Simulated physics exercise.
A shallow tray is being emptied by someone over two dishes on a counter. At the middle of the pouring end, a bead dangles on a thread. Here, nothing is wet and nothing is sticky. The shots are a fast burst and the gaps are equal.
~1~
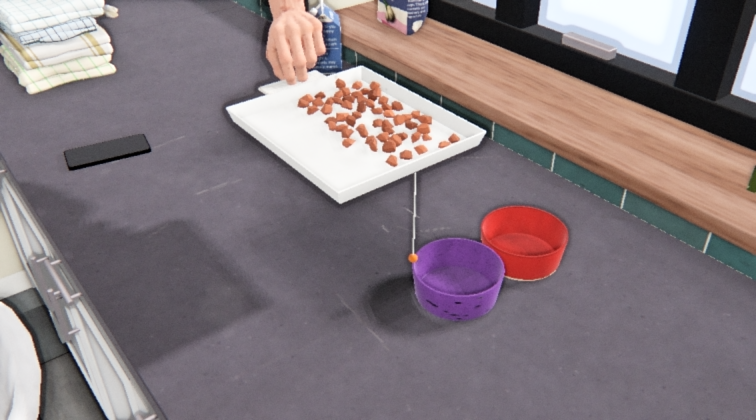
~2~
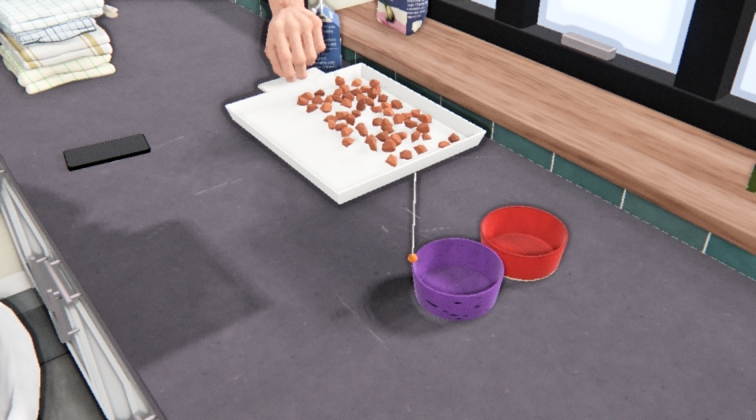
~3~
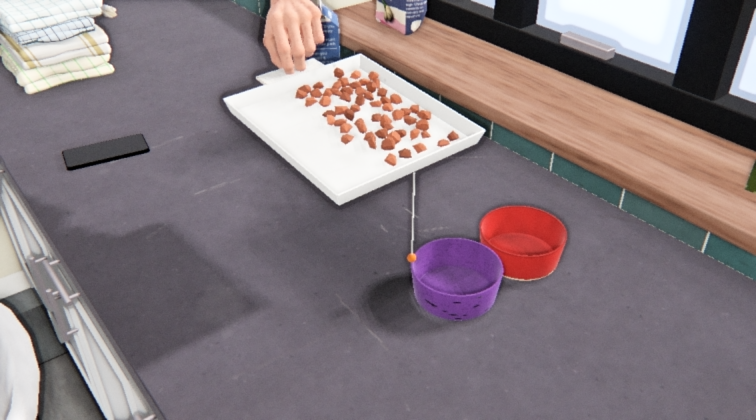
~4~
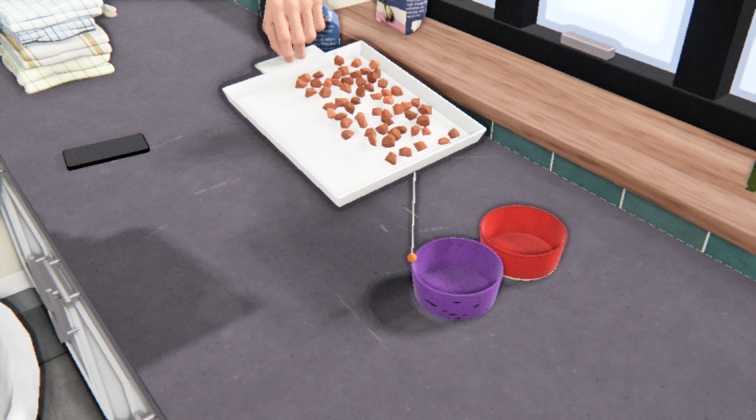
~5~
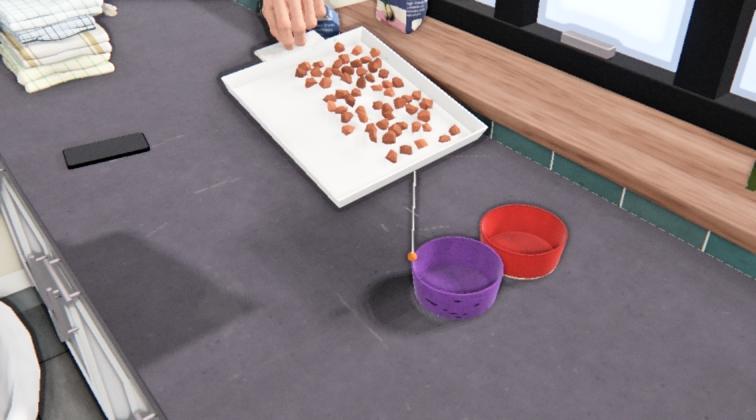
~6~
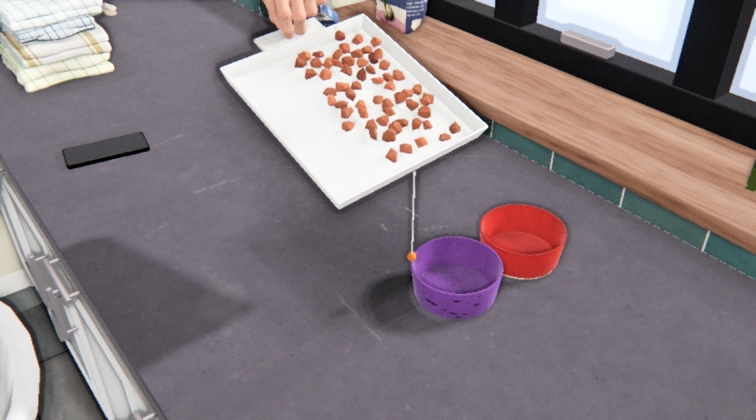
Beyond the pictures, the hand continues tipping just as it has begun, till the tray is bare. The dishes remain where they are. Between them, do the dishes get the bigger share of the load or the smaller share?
Catch is a minority.
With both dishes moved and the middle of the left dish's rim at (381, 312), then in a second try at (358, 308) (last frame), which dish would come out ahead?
Well, first the dish at left, then the dish at left.
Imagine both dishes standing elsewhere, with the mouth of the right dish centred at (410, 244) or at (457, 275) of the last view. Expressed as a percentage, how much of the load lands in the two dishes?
Roughly 20% first, roughly 90% second.
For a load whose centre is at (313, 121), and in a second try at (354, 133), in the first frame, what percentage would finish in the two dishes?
First case: Around 0 %; second case: Around 10 %.
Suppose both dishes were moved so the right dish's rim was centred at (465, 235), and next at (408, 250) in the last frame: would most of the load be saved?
First shift, a minority share; second shift, a minority share.
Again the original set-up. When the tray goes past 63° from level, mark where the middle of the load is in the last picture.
Roughly (386, 177).
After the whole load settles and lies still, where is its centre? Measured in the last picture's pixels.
The centre settles at about (379, 344).
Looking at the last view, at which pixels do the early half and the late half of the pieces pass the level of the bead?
I'd say close to (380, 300) at first and close to (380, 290) later on.
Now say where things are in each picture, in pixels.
The first frame shows corners of the pouring end at (340, 188) and (479, 131), level; middle of the load at (356, 116), bits of crushed brick; left dish at (489, 301); right dish at (555, 262); bead on its thread at (413, 258).
The second frame shows corners of the pouring end at (339, 189) and (479, 131), level; middle of the load at (356, 115).
The third frame shows corners of the pouring end at (339, 191) and (478, 130), tipped barely, lowest at the left corner; middle of the load at (355, 110).
The fourth frame shows corners of the pouring end at (339, 193) and (479, 128), tipped a little, lowest at the left corner; middle of the load at (355, 102).
The fifth frame shows corners of the pouring end at (340, 195) and (480, 126), tipped a little, lowest at the left corner; middle of the load at (356, 94).
The sixth frame shows corners of the pouring end at (340, 198) and (481, 125), tipped clearly, lowest at the left corner; middle of the load at (356, 87); left dish at (488, 300); right dish at (554, 261).
Soon, tray tipped steeply; most on the tray; a small part in the air.
A while on, tray tipped past a quarter turn; about a quarter on the tray; a small part in the left dish; about half outside both; about a quarter in the air.
Towards the end, tray tipped past a quarter turn; a small part in the left dish; nearly all outside both.
Finally, tray tipped past a quarter turn; a small part in the left dish; none in the right dish; nearly all outside both.
